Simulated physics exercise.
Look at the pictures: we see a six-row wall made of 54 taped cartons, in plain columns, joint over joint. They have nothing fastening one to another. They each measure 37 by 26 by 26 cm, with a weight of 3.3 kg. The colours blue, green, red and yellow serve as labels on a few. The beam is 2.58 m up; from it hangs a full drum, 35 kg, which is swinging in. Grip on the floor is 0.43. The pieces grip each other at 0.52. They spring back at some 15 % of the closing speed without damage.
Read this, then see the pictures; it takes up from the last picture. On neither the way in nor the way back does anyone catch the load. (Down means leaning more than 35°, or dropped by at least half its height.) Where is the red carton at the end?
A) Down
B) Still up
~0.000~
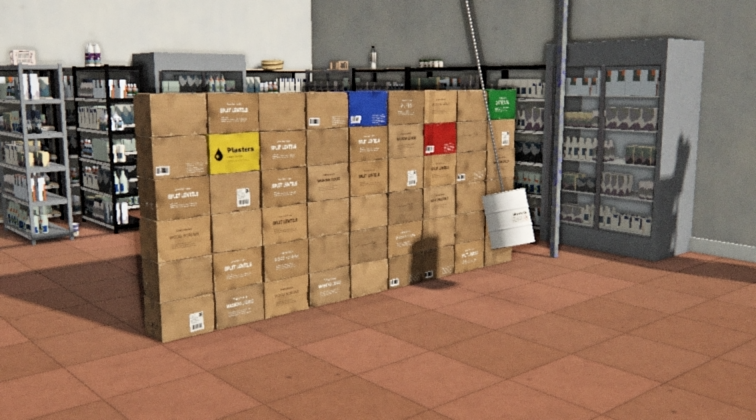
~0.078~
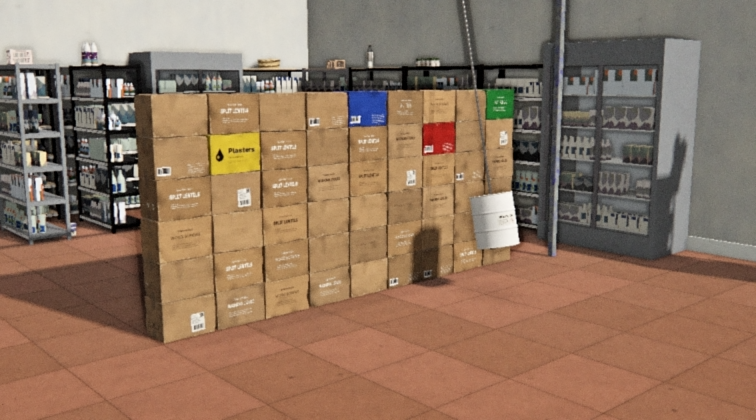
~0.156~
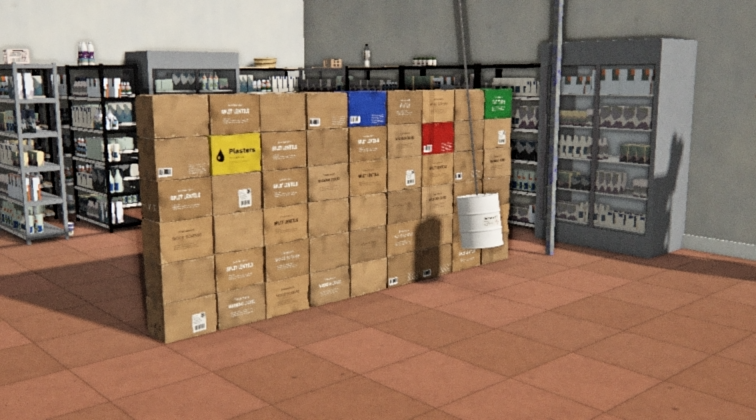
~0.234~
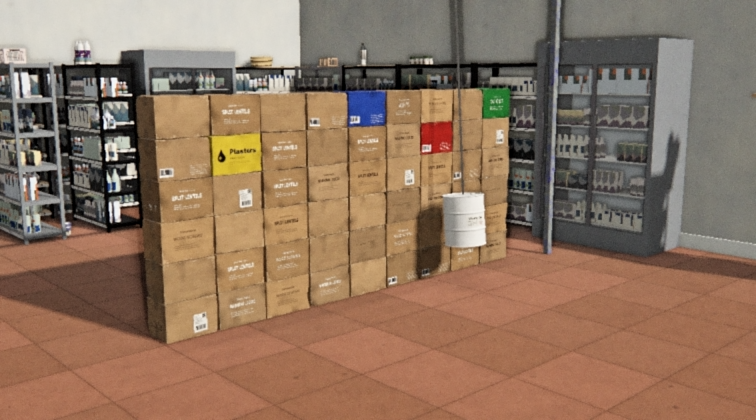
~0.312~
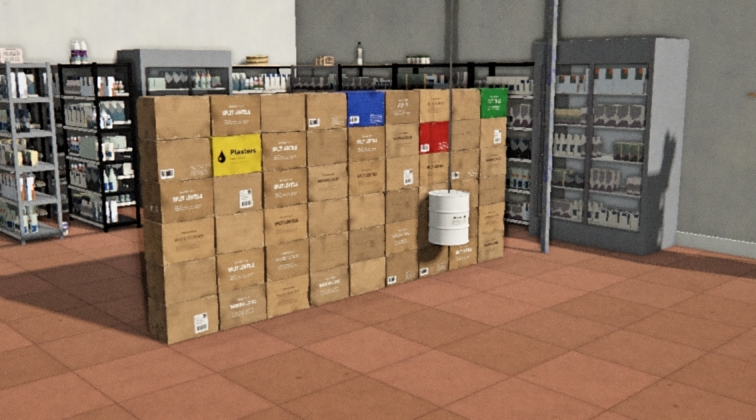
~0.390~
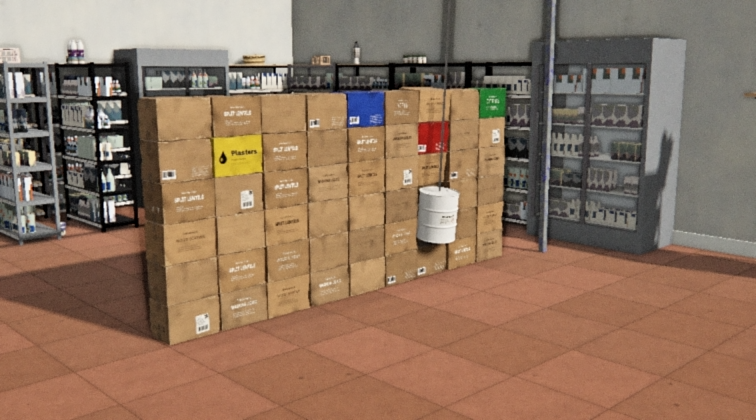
Option A: Down.
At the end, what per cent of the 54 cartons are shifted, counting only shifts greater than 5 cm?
10 % shifted.
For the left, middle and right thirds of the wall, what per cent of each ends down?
Per cent - left 0, middle 0, right 30.
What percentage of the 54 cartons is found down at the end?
I'd put it at roughly 10 per cent of them.
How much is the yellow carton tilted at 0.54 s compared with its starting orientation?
Near 0 degrees from where it started.
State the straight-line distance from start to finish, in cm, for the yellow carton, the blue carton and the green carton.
Shift in cm - yellow: 0; blue: 0; green: 0.
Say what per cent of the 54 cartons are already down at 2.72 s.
It's 10 percent at that point.
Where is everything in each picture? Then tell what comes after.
In the first frame (each place is the centre of the face we see best; the camera moves round a little), drum (514, 218) line 16° before plumb; red carton (441, 139); blue carton (369, 109); green carton (502, 105); all as stacked.
The second frame shows drum (500, 220) line 12° before plumb; red carton (440, 139).
The third frame shows drum (485, 222) line 8° before plumb; red carton (439, 138).
The fourth frame shows drum (469, 222) line 4° before plumb; red carton (437, 138).
The fifth frame shows drum (453, 220) line plumb; red carton (436, 138).
The sixth frame shows drum (442, 219) line 3° past plumb; red carton (433, 138) tilted 5°; yellow carton (239, 156); green carton (493, 103); steepest lean 7°, the carton at (430, 170); 5 have shifted.
By 0.54 s, line 9° past plumb; none of the 54 cartons down, 6 disturbed; red carton tilted 18°.
By 0.92 s, line 16° past plumb; 6 of the 54 cartons down; red carton tilted 53°.
By 1.36 s, line 12° past plumb; 6 of the 54 cartons down; red carton on its side.
By 2.72 s, line 10° before plumb; 6 of the 54 cartons down; red carton on its side.
When it is over (4.0 s), line 10° past plumb; 6 of the 54 cartons down; red carton on its side; blue carton unmoved; yellow carton unmoved. In pixels of the last frame, middles, red carton near (477, 272), blue carton near (355, 109).
